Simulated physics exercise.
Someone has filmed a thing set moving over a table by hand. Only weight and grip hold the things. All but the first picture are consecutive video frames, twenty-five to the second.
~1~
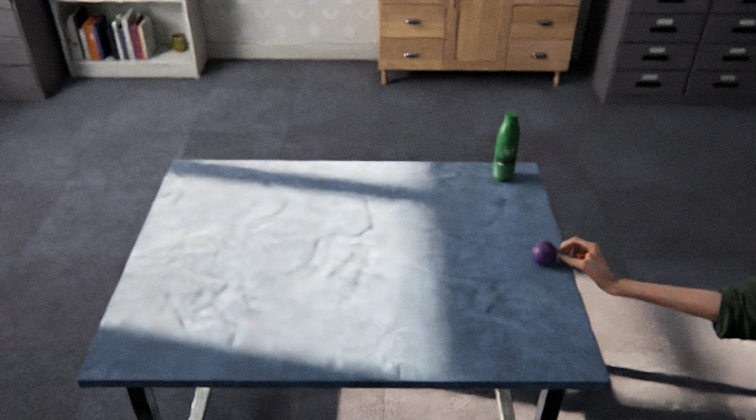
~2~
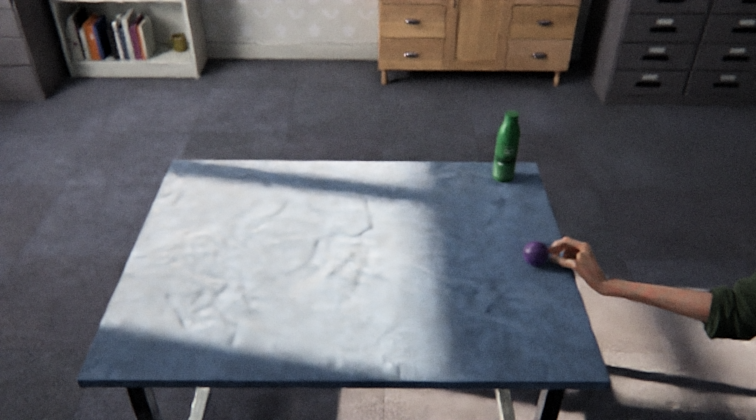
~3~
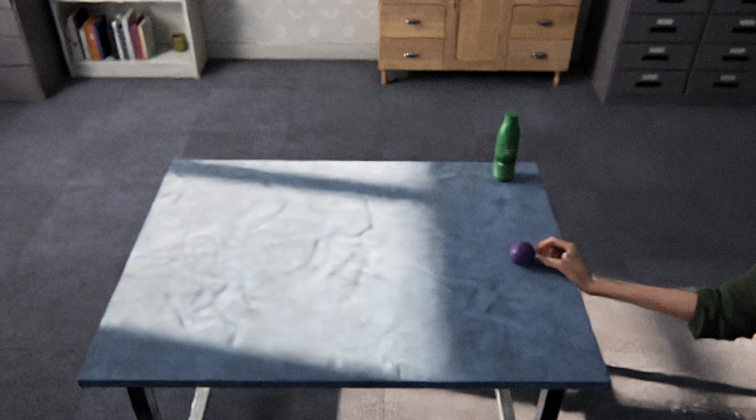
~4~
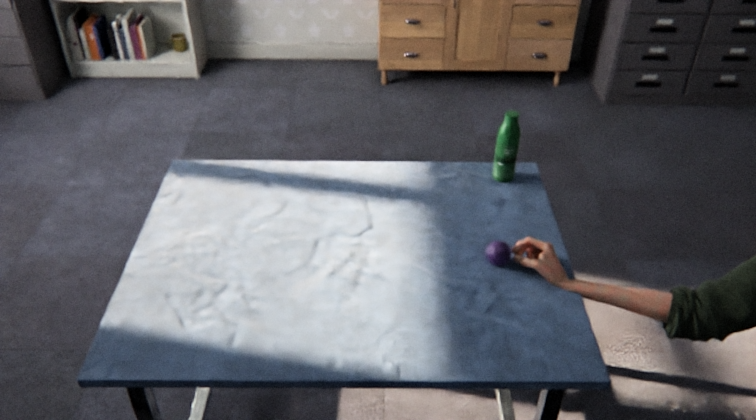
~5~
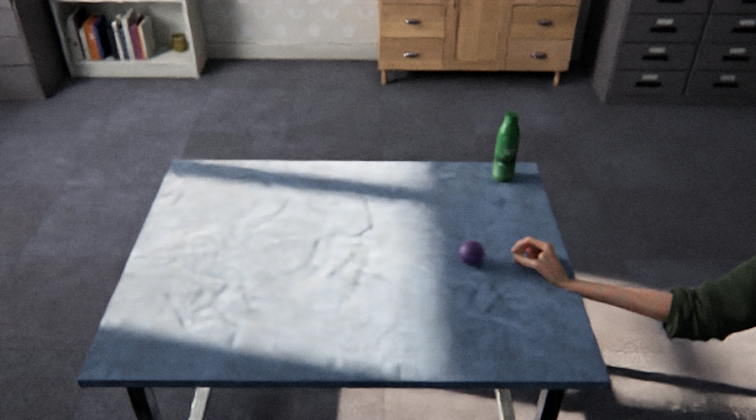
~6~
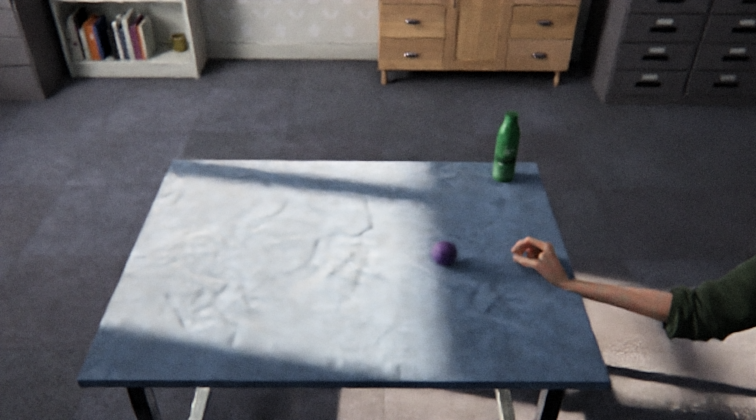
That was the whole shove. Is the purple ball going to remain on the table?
The purple ball falls off the table.
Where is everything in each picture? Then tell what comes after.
The first picture shows under the hand; purple ball (545, 253).
The second picture shows under the hand; purple ball (536, 253).
The third picture shows under the hand; purple ball (522, 253).
The fourth picture shows purple ball (499, 253).
The fifth picture shows purple ball (472, 253) moved about its own width.
The sixth picture shows purple ball (444, 253) moved well along.
Then, 0.20 s later than the last frame, purple ball moved well along near (313, 253).
Then, 0.50 s later than the last frame, purple ball moved well along near (129, 252).
Then, 0.70 s later than the last frame, purple ball now off the table.
Then, 1.00 s later than the last frame, things are still on the move.
When it is over, off the table, purple ball.
